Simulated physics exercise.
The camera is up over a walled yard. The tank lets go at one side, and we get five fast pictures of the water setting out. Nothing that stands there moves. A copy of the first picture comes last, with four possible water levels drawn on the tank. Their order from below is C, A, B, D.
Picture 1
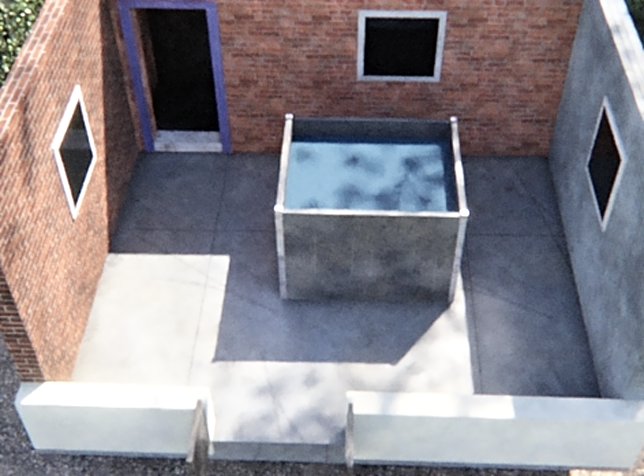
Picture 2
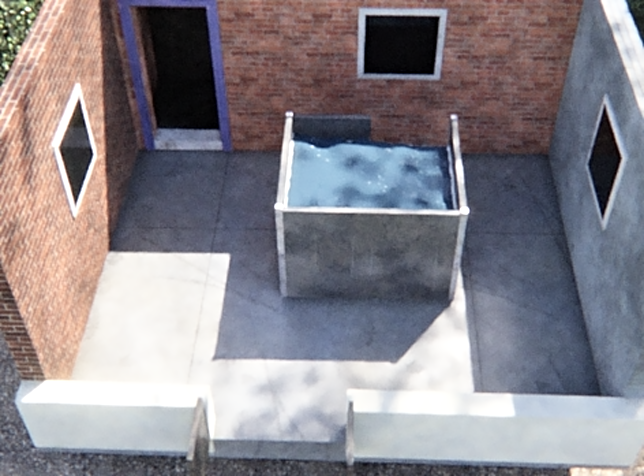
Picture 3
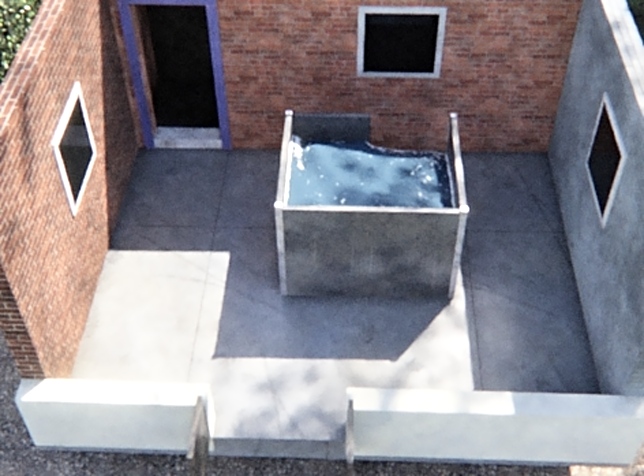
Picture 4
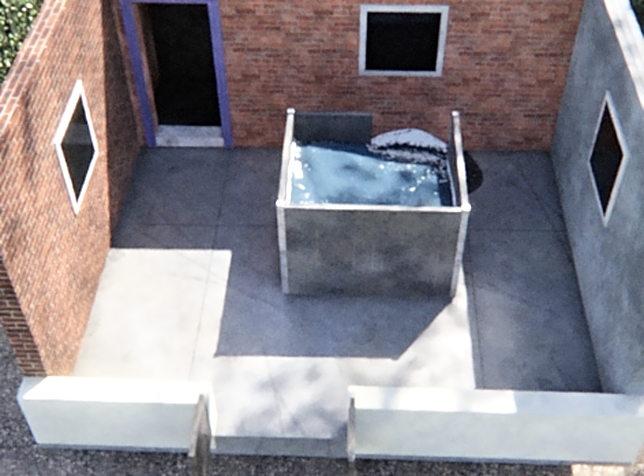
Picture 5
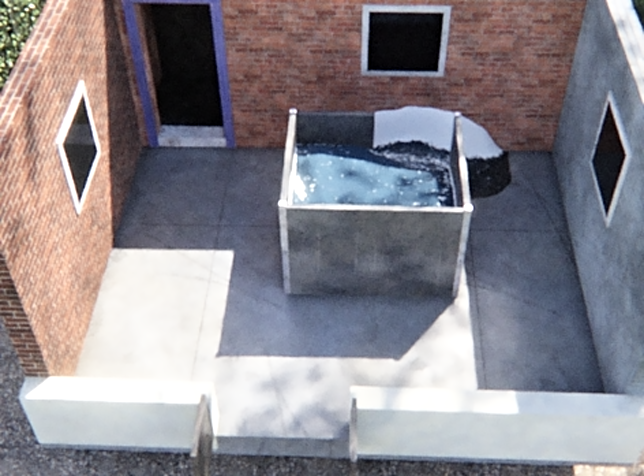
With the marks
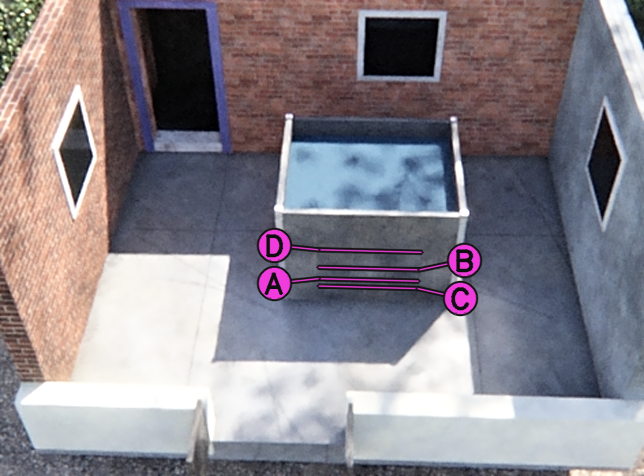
Walled brick yard from above, water in a raised tank rippling and sinking, then spreading across the ground behind its right side.
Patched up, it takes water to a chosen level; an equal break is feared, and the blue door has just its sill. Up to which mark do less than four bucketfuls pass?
Line D just does it.
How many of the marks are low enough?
All four.
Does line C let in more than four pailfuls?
No, that is safe.
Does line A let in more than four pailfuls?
No, that is safe.
In magenta, A at (368, 279); B at (369, 268); C at (368, 287); D at (369, 251); from the bottom up C, A, B, D.
With A, nothing gets over.
With B, nothing gets over.
With C, nothing gets over.
With D, a bucket or two gets in.
